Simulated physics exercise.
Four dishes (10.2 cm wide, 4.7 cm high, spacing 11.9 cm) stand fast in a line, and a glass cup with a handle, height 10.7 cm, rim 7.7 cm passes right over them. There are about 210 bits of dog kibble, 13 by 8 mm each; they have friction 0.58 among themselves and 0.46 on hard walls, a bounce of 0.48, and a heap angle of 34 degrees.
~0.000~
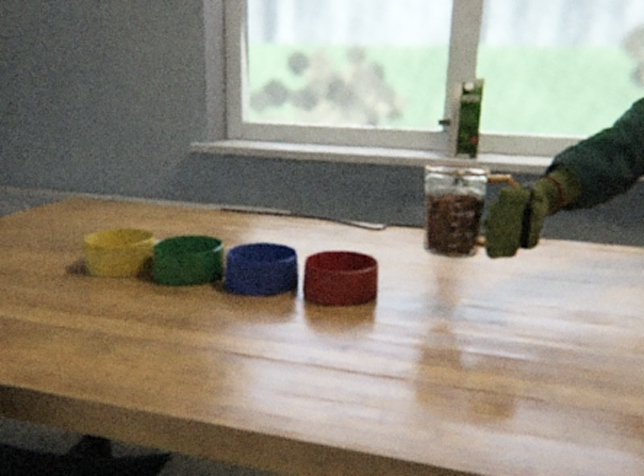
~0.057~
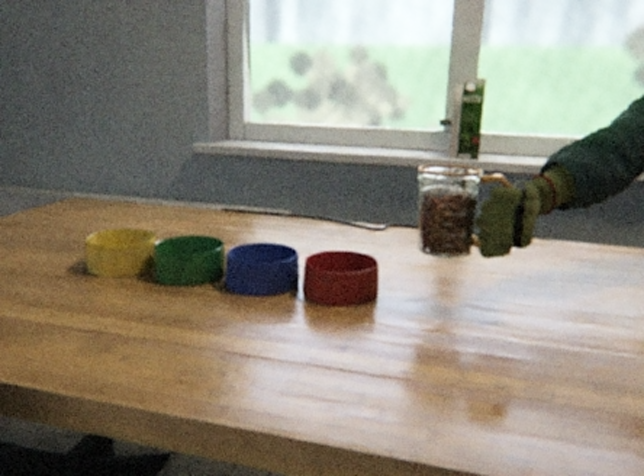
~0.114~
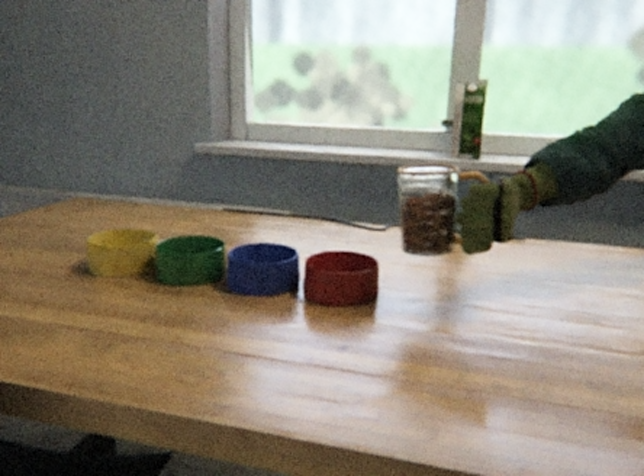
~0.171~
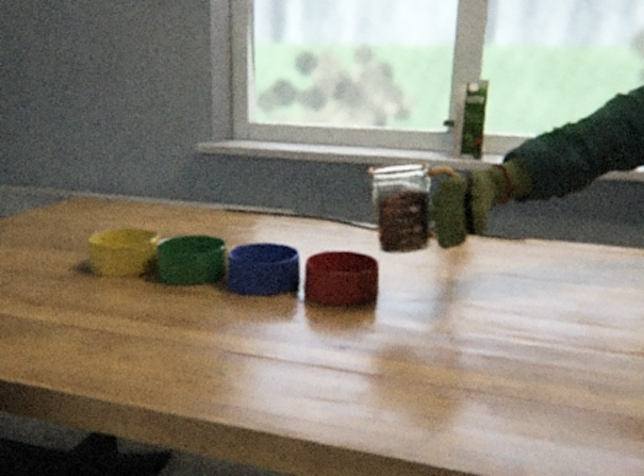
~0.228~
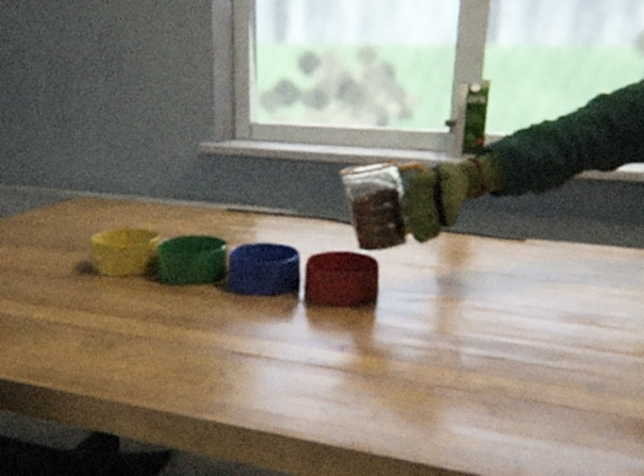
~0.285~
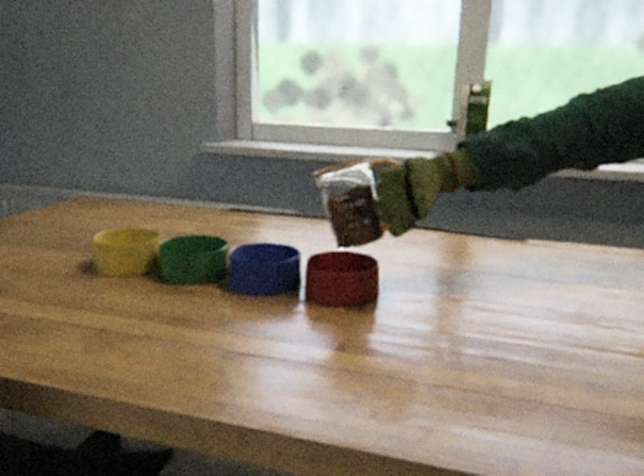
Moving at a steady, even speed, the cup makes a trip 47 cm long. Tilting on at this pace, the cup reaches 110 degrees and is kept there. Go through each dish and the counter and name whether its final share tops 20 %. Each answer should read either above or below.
Red dish - below, blue dish - below, green dish - below, yellow dish - above, counter - below.
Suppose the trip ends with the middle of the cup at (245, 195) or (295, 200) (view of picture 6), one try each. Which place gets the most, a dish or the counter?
I'd bet on green for the first try and blue for the second.
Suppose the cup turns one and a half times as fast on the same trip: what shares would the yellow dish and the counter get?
I'd expect yellow to end at 70 and the counter at 20.
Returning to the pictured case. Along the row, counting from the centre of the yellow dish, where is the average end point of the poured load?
I'd say about 2 cm, heading down the x axis.
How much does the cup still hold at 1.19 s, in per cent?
95 %.
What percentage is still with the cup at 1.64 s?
75 %.
After 0.83 s, tilt 62 degrees; cup holds 100 %.
Then, at 1.19 s, tilt 91 degrees; cup holds 95 %.
After 1.64 s, tilt 110 degrees; cup holds 75 %, yellow 20 %.
At rest (3.7 s), red 0 %, blue 0 %, green 0 %, yellow 90 %, counter 5 %, cup 5 %.
